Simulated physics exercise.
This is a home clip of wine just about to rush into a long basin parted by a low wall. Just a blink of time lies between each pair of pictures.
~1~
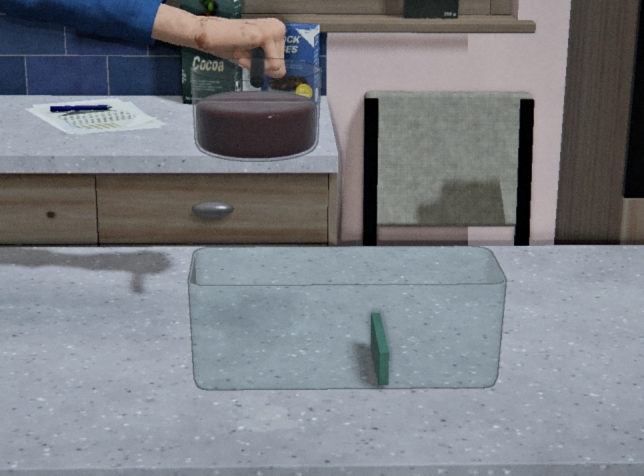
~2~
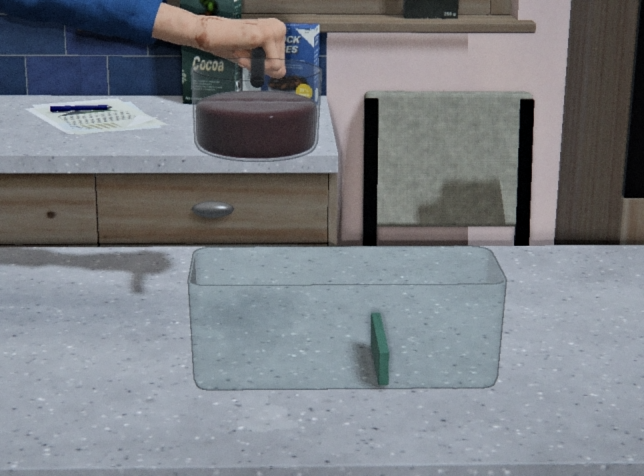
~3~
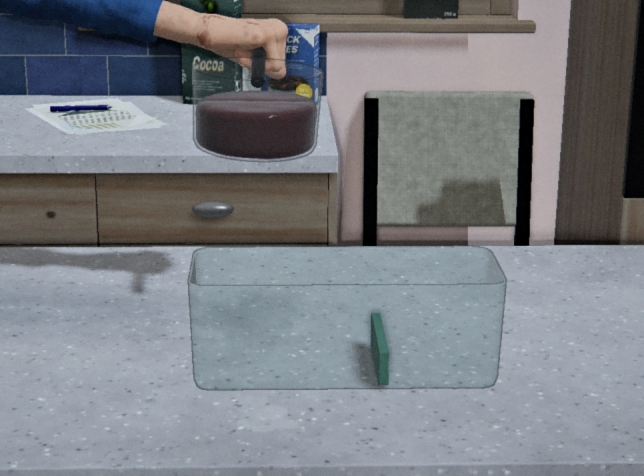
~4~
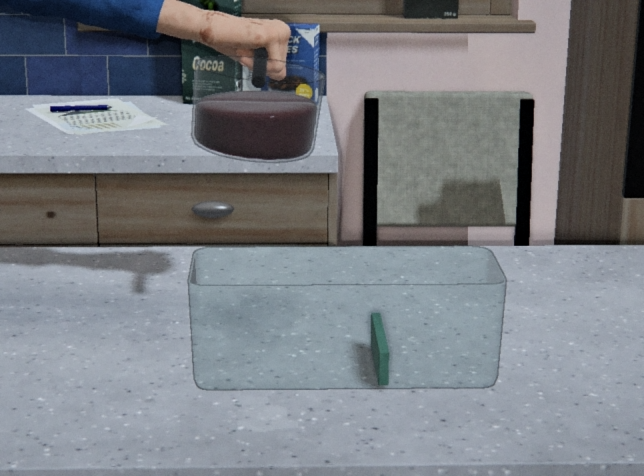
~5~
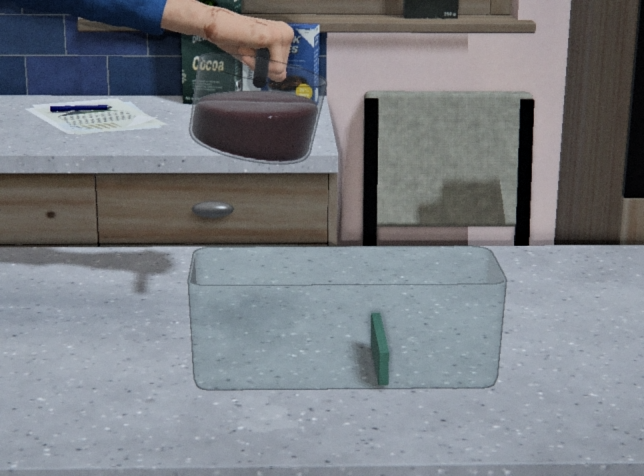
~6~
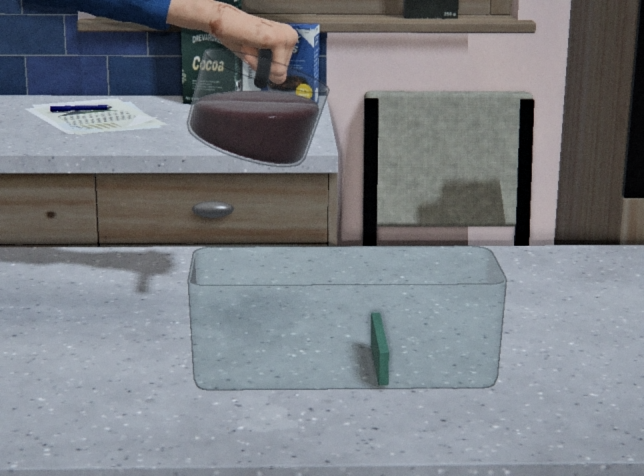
To begin with, a hand in a blue sleeve holds a clear container of dark red liquid upright above a long, clear basin with a low green divider. The hand then tilts the container gradually to the right, its right side dipping lower, while the basin stays still and empty.
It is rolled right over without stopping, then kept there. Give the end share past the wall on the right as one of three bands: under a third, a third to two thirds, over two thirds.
The end share is a third to two thirds.
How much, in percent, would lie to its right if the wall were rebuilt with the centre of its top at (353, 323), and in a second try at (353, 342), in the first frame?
In order, near 80 and 75 in a hundred.
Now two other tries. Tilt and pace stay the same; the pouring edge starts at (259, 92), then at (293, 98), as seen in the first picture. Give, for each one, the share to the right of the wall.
First about 10, then 5 per cent.
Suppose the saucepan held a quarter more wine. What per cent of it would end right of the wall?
About 55 parts in a hundred, give or take.
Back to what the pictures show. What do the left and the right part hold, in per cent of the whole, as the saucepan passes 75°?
You'd find 0 per cent on the left and 0 per cent on the right.
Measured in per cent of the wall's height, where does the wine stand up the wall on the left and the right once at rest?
The left comes to 30 % and the right to 50 %.
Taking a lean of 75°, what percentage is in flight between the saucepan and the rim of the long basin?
I'd put it at roughly 30 percent of it.
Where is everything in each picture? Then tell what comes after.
It leans 0°; its right rim is at (320, 71); the wine meets the walls at (196, 102) and (317, 102); the long basin's rim runs from (192, 267) to (498, 266); the wall's top is at (380, 333), in the first picture.
It leans 1°; its right rim is at (320, 72); the wine meets the walls at (196, 102) and (317, 102), in the second picture.
It leans 3°; its right rim is at (322, 74); the wine meets the walls at (196, 102) and (317, 103), in the third picture.
It leans 6°; its right rim is at (324, 78); the wine meets the walls at (196, 102) and (317, 103), in the fourth picture.
It leans 11°; its right rim is at (326, 84); the wine meets the walls at (195, 102) and (318, 104), in the fifth picture.
It leans 17°; its right rim is at (328, 91); the wine meets the walls at (194, 102) and (319, 104), in the sixth picture.
A moment on, the saucepan is tipped on its side and 68 per cent is still to pour, 2 is left of the wall and 0 right of it.
Next, the saucepan is tipped right over and 15 per cent is still to pour, 23 is left of the wall and 44 right of it.
Then the saucepan is tipped right over and 1 per cent is still to pour, 51 is left of the wall and 45 right of it.
Later the saucepan is tipped right over and 0 per cent is still to pour, 54 is left of the wall and 46 right of it.
In the end 53 per cent lies left of the wall, 46 right of it and 1 outside.
